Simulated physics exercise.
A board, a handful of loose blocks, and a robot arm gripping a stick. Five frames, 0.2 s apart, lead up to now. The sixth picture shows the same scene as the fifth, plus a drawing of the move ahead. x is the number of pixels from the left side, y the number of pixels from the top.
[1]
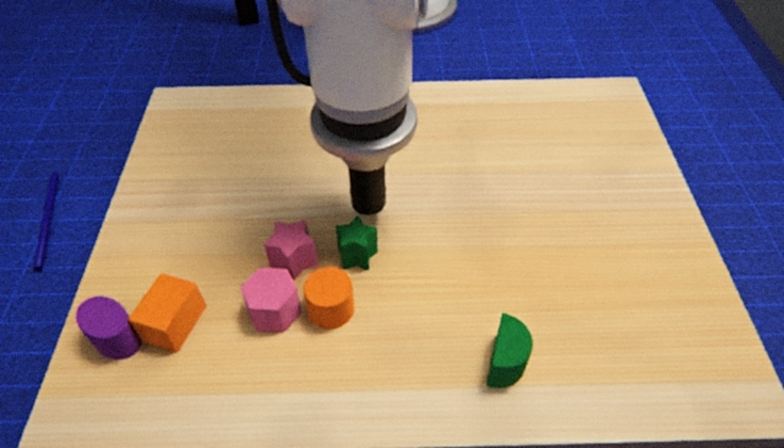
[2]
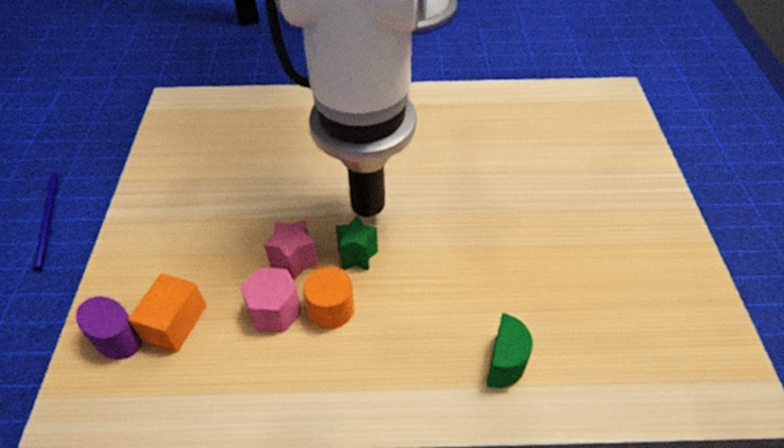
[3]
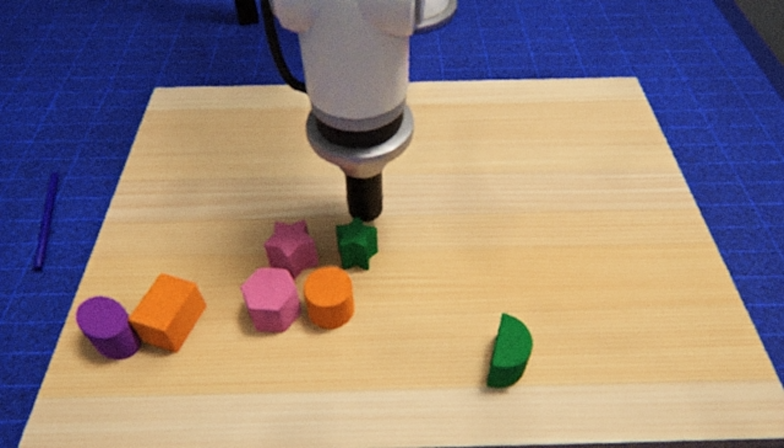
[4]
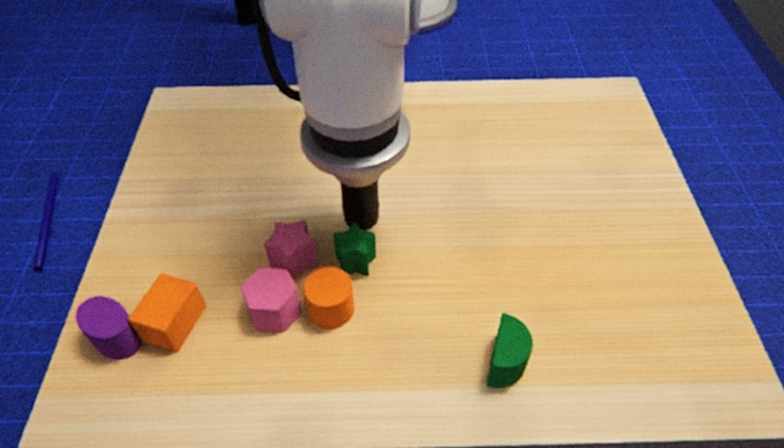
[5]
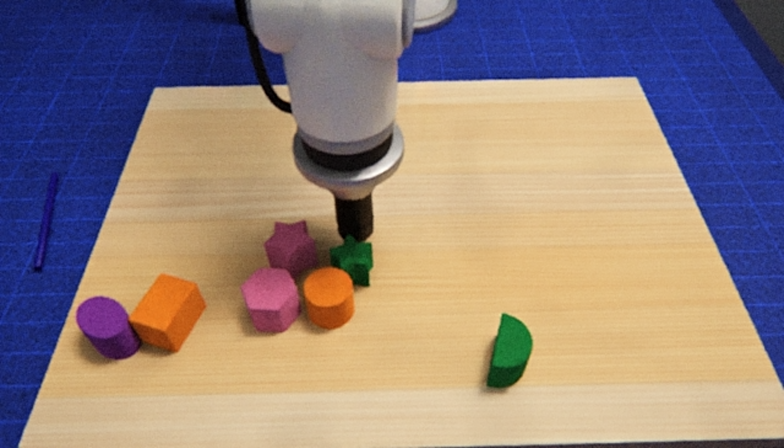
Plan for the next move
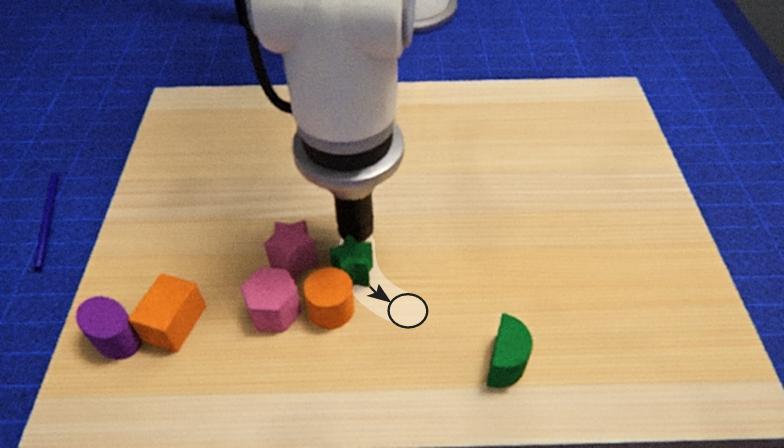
A robot arm holding a short dark stick lowered it toward the green star among the scattered colored blocks, then nudged the star slightly toward the orange disc while the other blocks stayed put.
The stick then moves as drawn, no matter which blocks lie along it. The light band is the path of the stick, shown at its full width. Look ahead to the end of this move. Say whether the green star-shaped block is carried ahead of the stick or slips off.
The green star-shaped block slips off.
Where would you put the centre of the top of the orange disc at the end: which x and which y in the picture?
It is going to be at (322, 316).
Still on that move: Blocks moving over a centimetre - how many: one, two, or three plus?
I'm going with two.
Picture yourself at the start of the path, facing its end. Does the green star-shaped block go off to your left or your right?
So, looking from the first point of the path to the last, the green star-shaped block moves rightwards.
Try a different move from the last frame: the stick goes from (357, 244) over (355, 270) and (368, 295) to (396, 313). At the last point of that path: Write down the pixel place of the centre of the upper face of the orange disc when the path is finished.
Located at (321, 327).
Path on the board, from (357, 244) by way of (360, 270) and (378, 294) to (408, 310).
On the path given first. One third of the way, stick (360, 258); orange disc (325, 302); green star-shaped block (355, 277), turned 20° anticlockwise.
Two thirds of the way, stick (378, 282); orange disc (322, 316); green star-shaped block (363, 304).
At the end, stick (408, 297); pink star-shaped block in place; orange disc (322, 316); green star-shaped block (363, 305).
